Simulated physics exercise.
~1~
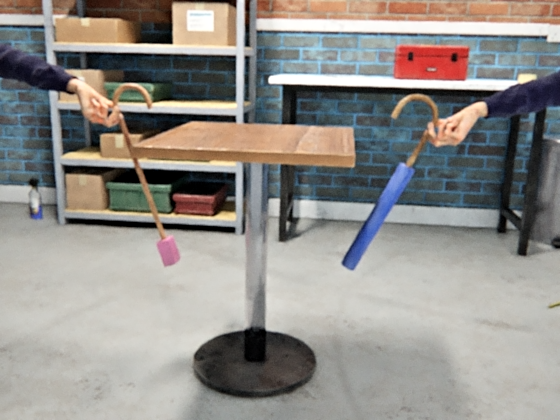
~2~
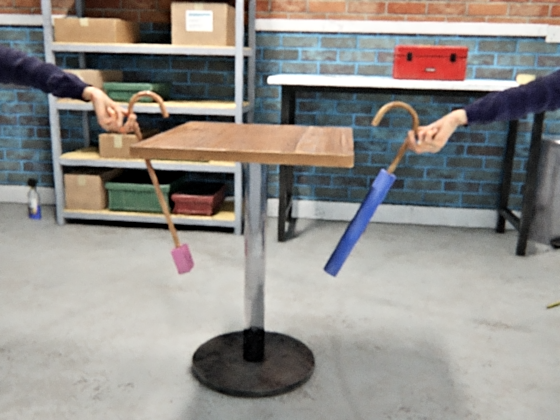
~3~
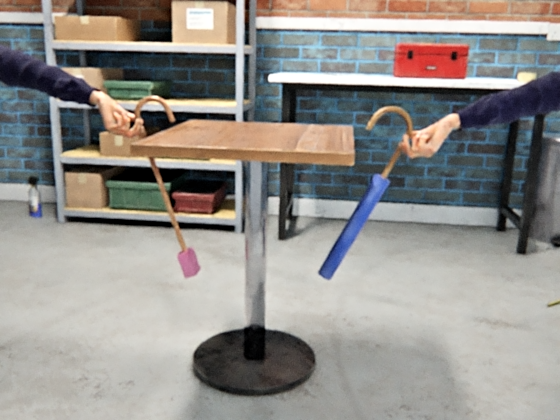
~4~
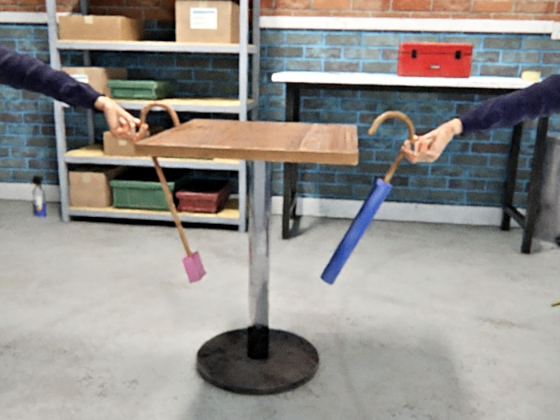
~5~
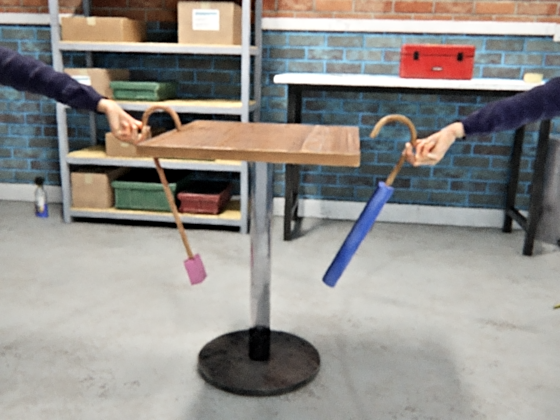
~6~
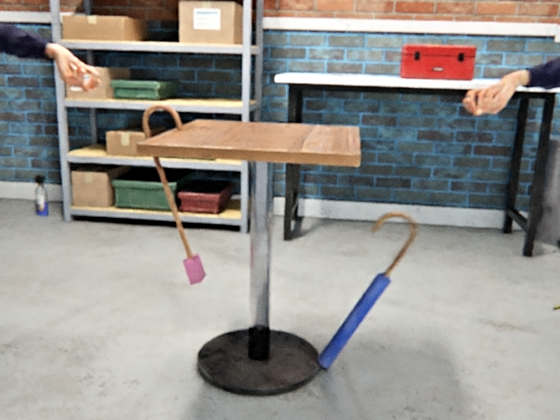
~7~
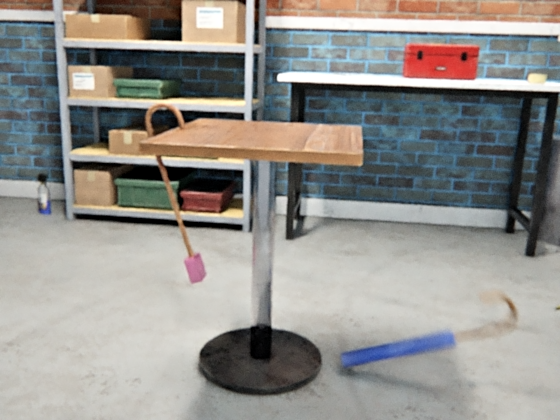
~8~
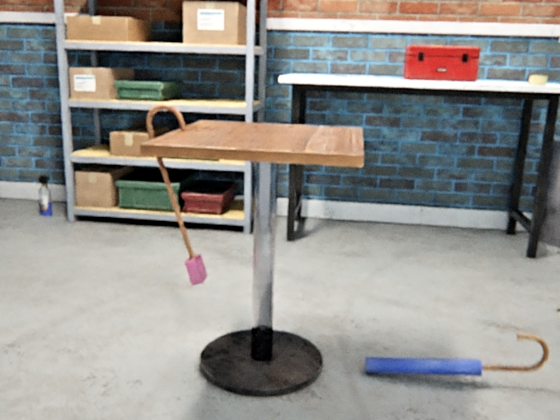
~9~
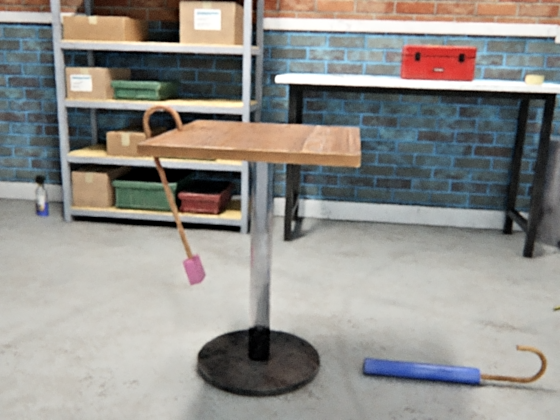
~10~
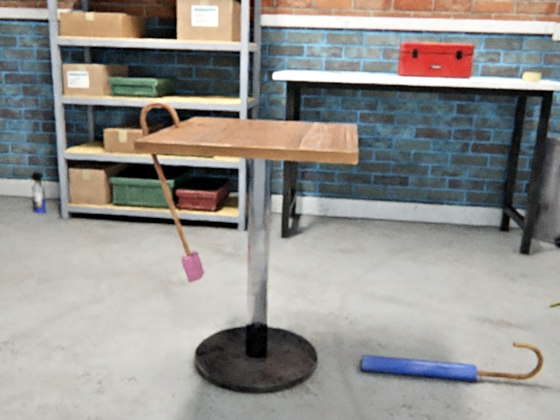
Blue umbrella dropping to the floor after two hands let go, while a pink brush stays hooked on the table's left edge.
